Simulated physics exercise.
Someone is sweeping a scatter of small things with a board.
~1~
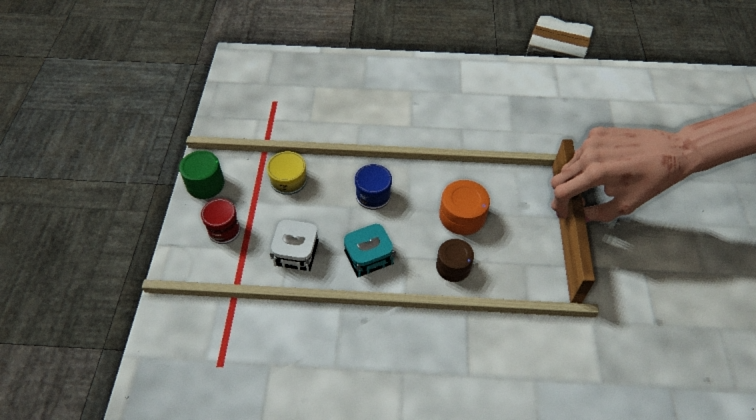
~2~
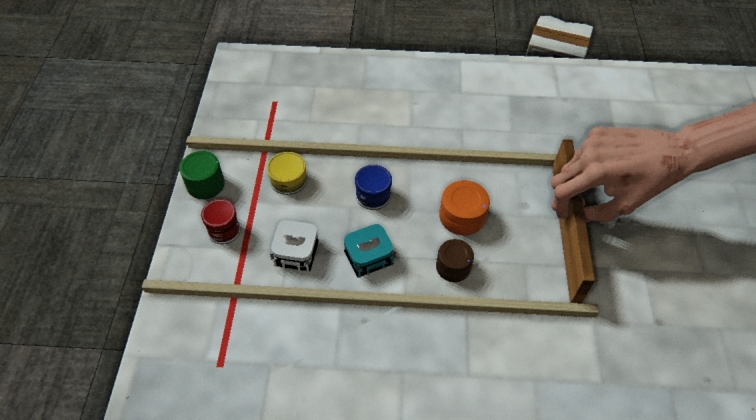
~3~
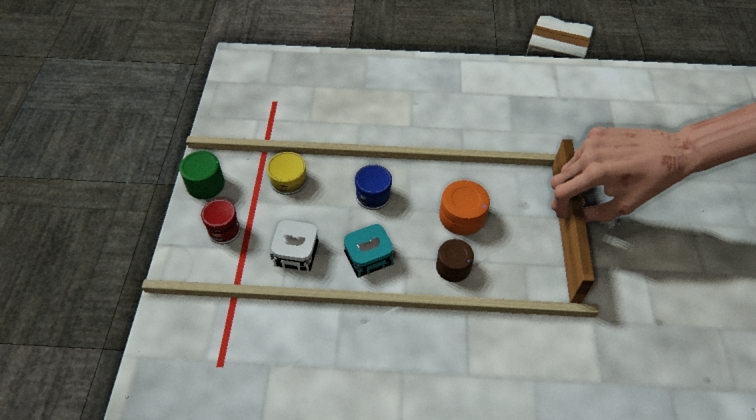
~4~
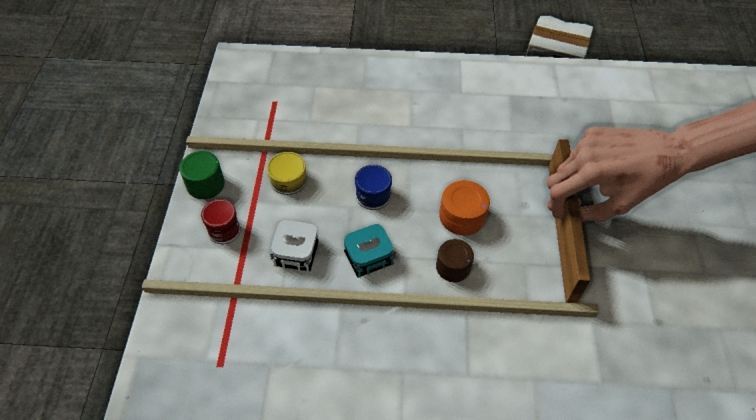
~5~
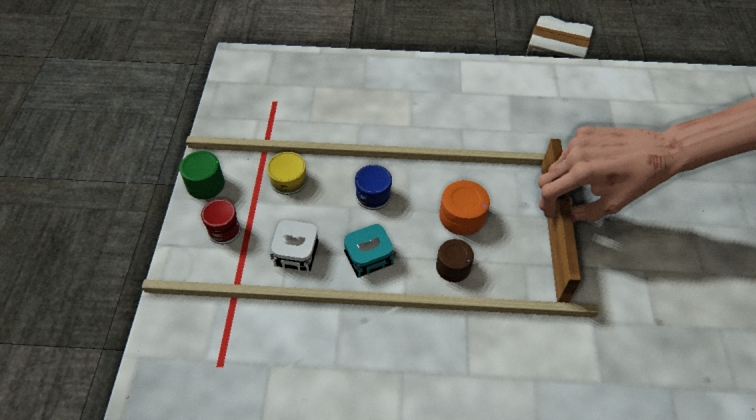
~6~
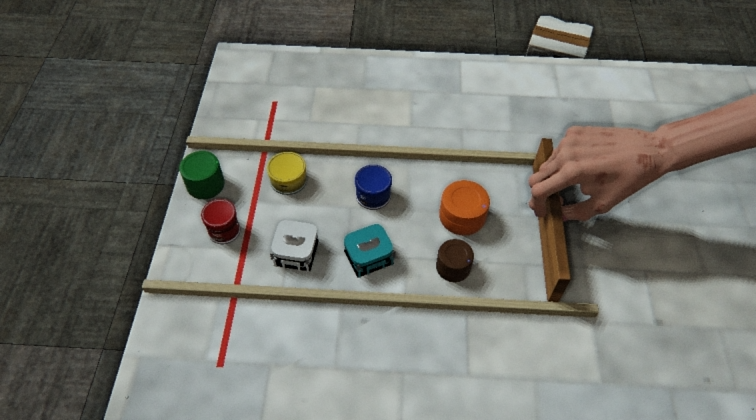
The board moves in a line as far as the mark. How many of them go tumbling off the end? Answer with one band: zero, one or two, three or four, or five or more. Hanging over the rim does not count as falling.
One or two.
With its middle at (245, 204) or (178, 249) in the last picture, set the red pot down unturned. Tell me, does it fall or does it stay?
Keeps its place, then keeps its place.
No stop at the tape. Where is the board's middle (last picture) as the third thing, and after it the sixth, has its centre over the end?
At (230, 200) for the third, at (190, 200) for the sixth.
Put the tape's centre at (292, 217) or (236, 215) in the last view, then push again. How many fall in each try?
Respectively 0 and 2.
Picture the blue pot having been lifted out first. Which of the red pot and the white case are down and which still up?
Looking at the two, the red pot ends up below and the white case stays up top.
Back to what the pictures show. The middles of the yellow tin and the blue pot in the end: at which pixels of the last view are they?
The yellow tin ends at (205, 170) and the blue pot at (241, 164).
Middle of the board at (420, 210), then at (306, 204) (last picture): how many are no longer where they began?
Moved so far: 4, then 7.
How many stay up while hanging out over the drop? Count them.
Overhanging ones - 1.
A little later, none off yet; green lid at rest near (203, 175); red pot at rest near (221, 222); yellow tin at rest near (288, 174).
When it is over, the number that fall off is one or two; down, red pot and green lid.
